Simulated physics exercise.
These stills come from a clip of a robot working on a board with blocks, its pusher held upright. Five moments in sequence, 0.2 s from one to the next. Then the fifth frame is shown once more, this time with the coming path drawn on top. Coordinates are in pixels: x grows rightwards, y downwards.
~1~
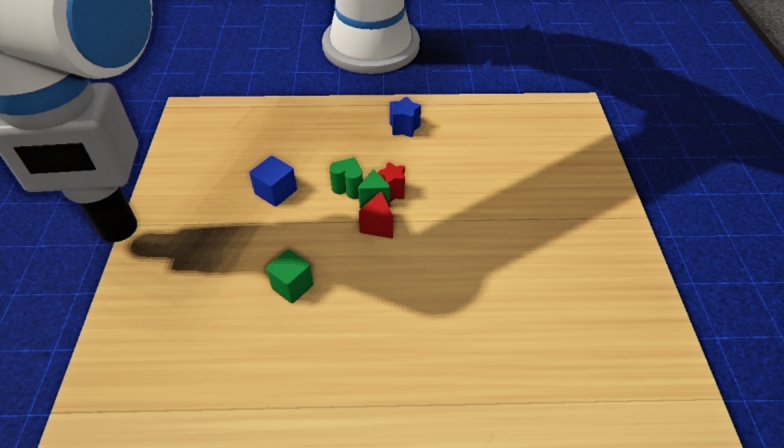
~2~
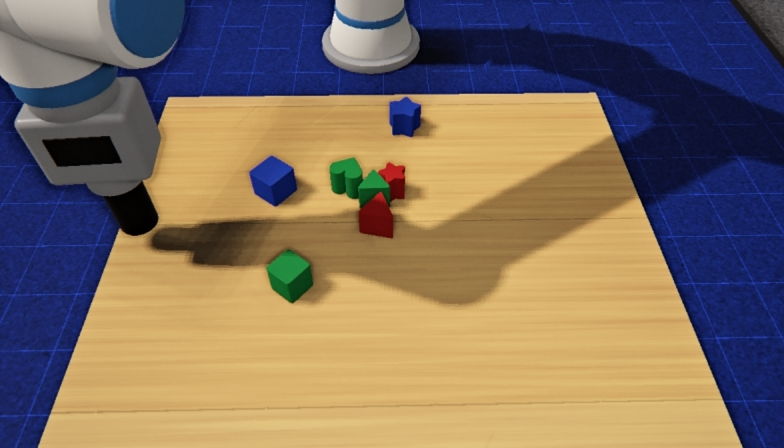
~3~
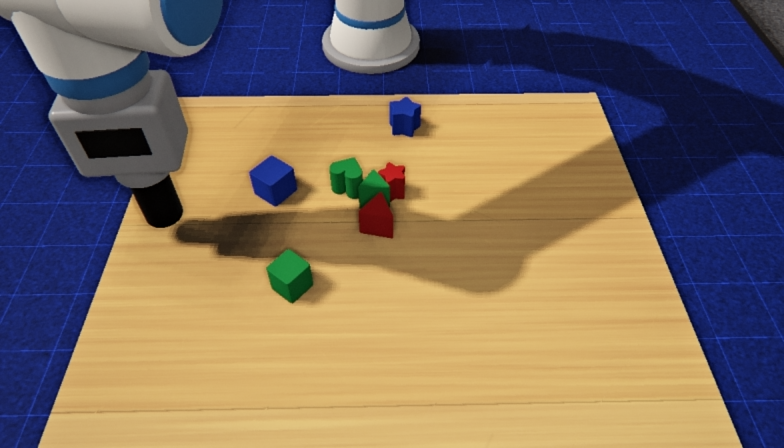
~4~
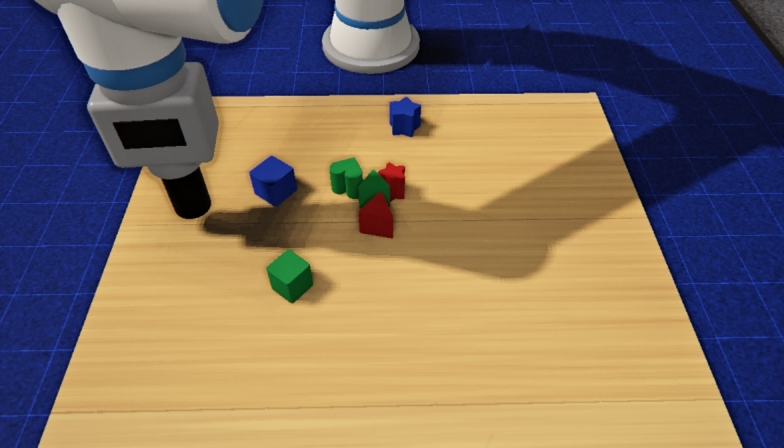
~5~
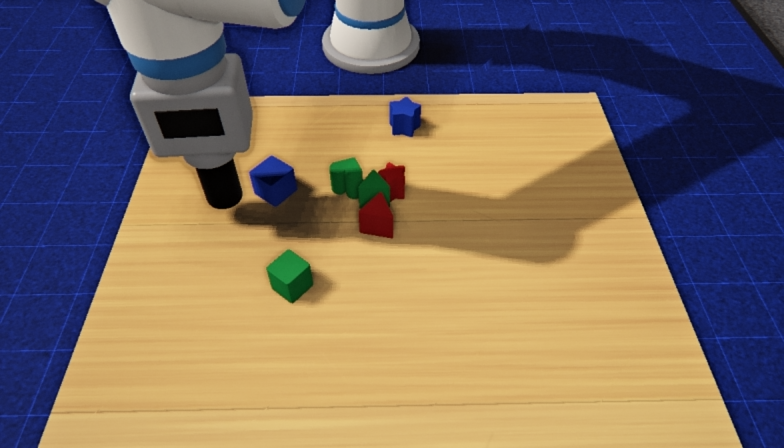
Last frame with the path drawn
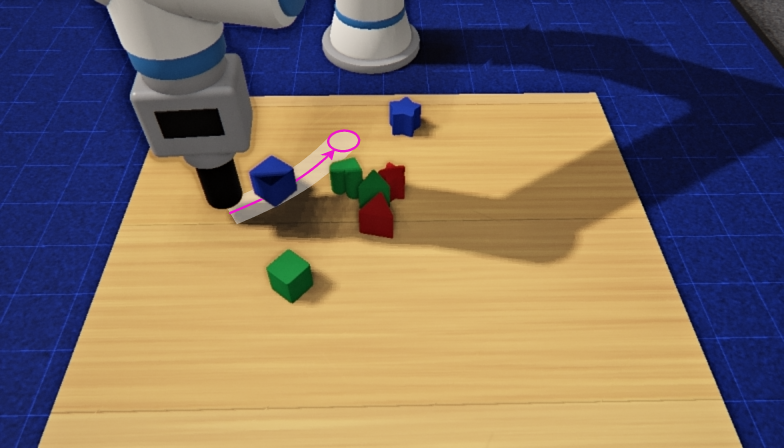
A white and grey robot arm with blue bands and a black cylindrical tip hangs over the left side of a light wooden board on a blue grid floor, seen from above by a still camera. Blue and green cubes lie left of centre, near a cluster of green and red blocks, with a blue star behind. The arm glides steadily right to beside the blue cube, its shadow shifting while the blocks stay still.
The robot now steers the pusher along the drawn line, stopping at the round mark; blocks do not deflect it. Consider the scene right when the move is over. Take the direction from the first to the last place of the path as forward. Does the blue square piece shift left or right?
That's a shift to the right.
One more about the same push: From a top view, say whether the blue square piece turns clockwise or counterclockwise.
It spins with the clock.
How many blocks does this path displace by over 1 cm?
Going by the path, one of them shifts by more than about 1 cm.
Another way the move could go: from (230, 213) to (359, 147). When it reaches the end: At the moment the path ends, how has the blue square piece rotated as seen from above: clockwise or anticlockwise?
It turns clockwise.
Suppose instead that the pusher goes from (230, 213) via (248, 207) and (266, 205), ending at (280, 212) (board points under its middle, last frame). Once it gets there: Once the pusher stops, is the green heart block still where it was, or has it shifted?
It barely shifts, if at all.
Path on the board, from (230, 213) through (277, 192) and (315, 167) to (344, 141).
What follows on the original path. One third of the way, pusher at (273, 177); blue square piece at (301, 157).
Two thirds of the way, pusher at (313, 152); blue square piece at (343, 136), turned 35° clockwise.
At the end, pusher at (342, 125); blue square piece at (374, 122), turned 70° clockwise; green heart block in place.
